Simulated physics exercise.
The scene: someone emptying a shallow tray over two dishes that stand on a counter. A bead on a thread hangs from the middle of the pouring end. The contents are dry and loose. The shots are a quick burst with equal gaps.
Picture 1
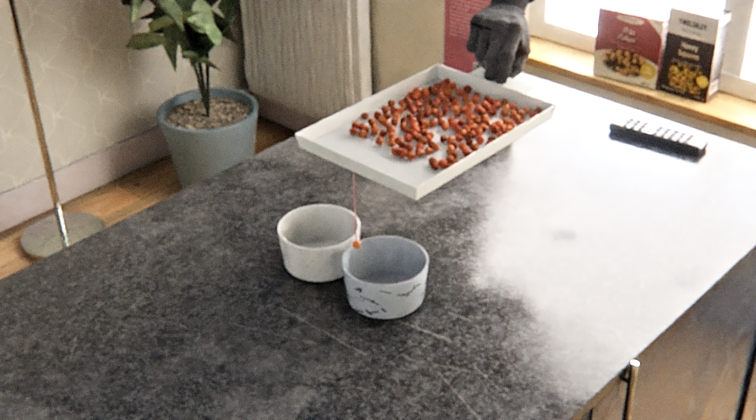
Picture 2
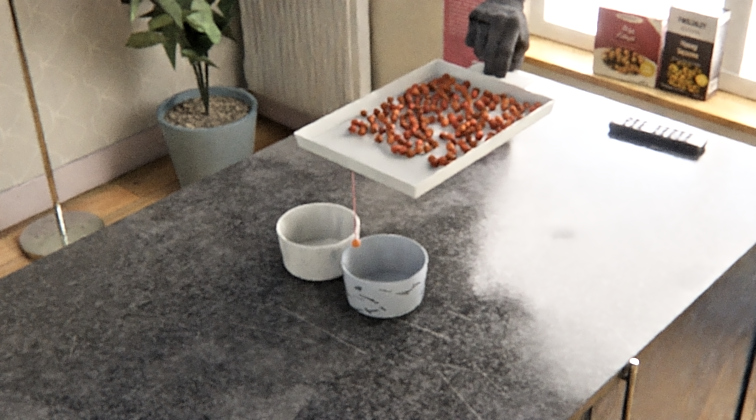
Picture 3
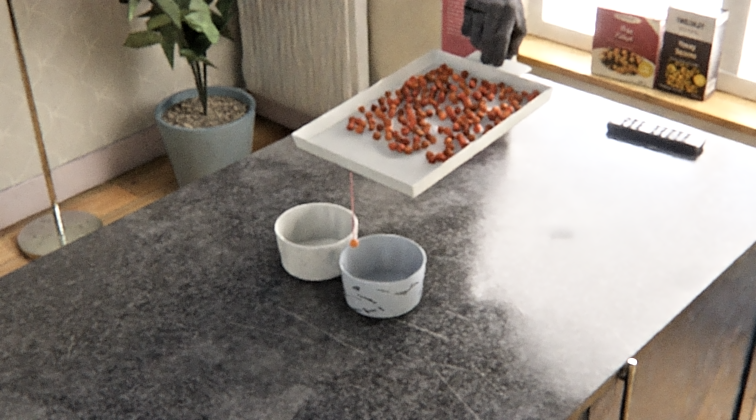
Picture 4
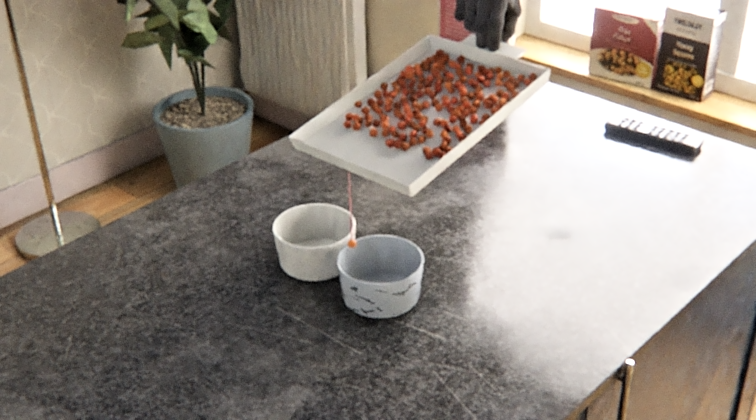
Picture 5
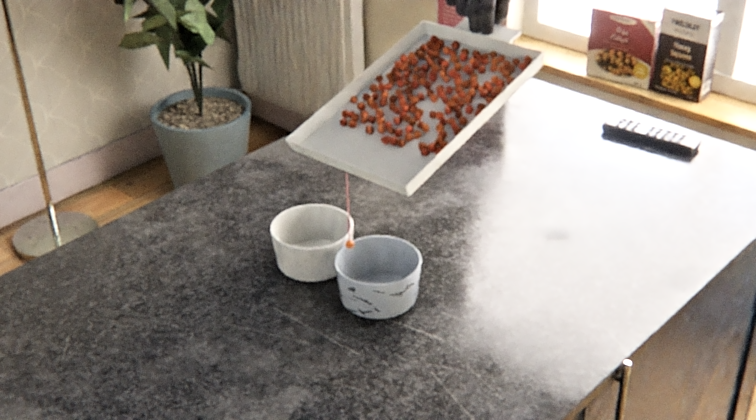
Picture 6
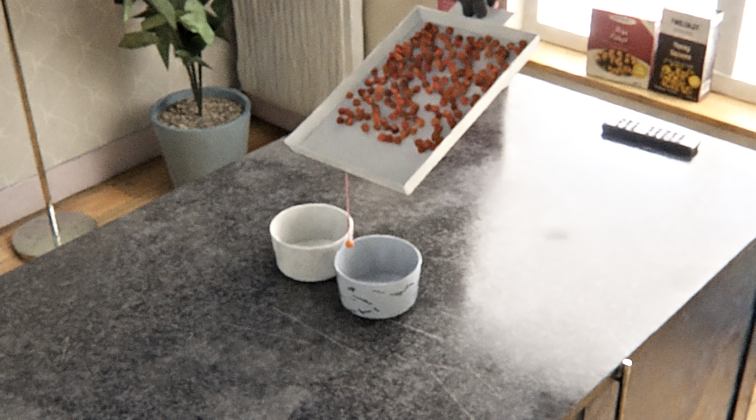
On a dark counter, a gloved hand steadily tilts a tray of reddish-brown pellets above two bowls.
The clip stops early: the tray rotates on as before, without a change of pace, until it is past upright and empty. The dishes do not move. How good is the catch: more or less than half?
They take under half between them.
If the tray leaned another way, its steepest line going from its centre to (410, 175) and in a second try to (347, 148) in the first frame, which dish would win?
One: The dish on the right. Two: Left.
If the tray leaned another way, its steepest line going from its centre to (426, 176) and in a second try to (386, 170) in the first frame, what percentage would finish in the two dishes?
Roughly 40 per cent, and 10 per cent.
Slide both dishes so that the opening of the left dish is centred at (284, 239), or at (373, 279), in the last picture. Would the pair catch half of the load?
One: Over half. Two: The smaller part.
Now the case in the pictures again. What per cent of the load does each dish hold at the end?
The left dish has 20 per cent, the right dish has 0.
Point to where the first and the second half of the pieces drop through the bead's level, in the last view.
Around (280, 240) and then (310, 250).
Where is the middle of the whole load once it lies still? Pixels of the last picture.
At about (274, 303).
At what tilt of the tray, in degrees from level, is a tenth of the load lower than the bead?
Roughly 75°.
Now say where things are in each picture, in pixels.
In the first picture, corners of the pouring end at (300, 134) and (416, 185), level; middle of the load at (451, 120), clay pellets; left dish at (291, 258); right dish at (356, 294); bead on its thread at (357, 245).
In the second picture, corners of the pouring end at (299, 133) and (415, 183), level; middle of the load at (450, 116).
In the third picture, corners of the pouring end at (296, 134) and (412, 183), tipped barely, lowest at the left corner; middle of the load at (448, 108).
In the fourth picture, corners of the pouring end at (293, 136) and (409, 183), tipped a little, lowest at the left corner; middle of the load at (445, 98).
In the fifth picture, corners of the pouring end at (290, 138) and (405, 183), tipped clearly, lowest at the left corner; middle of the load at (440, 88).
In the sixth picture, corners of the pouring end at (289, 140) and (403, 183), tipped clearly, lowest at the left corner; middle of the load at (435, 79); left dish at (283, 257); right dish at (349, 293).
Soon after the last picture, tray tipped steeply; most on the tray; a small part in the air.
A little later, tray tipped past a quarter turn; about half on the tray; a small part in the left dish; about a third outside both; a small part in the air.
Later still, tray tipped past a quarter turn; a stray few in the right dish; about a quarter in the left dish; most outside both.
At rest, tray tipped past a quarter turn; a stray few in the right dish; about a quarter in the left dish; most outside both.
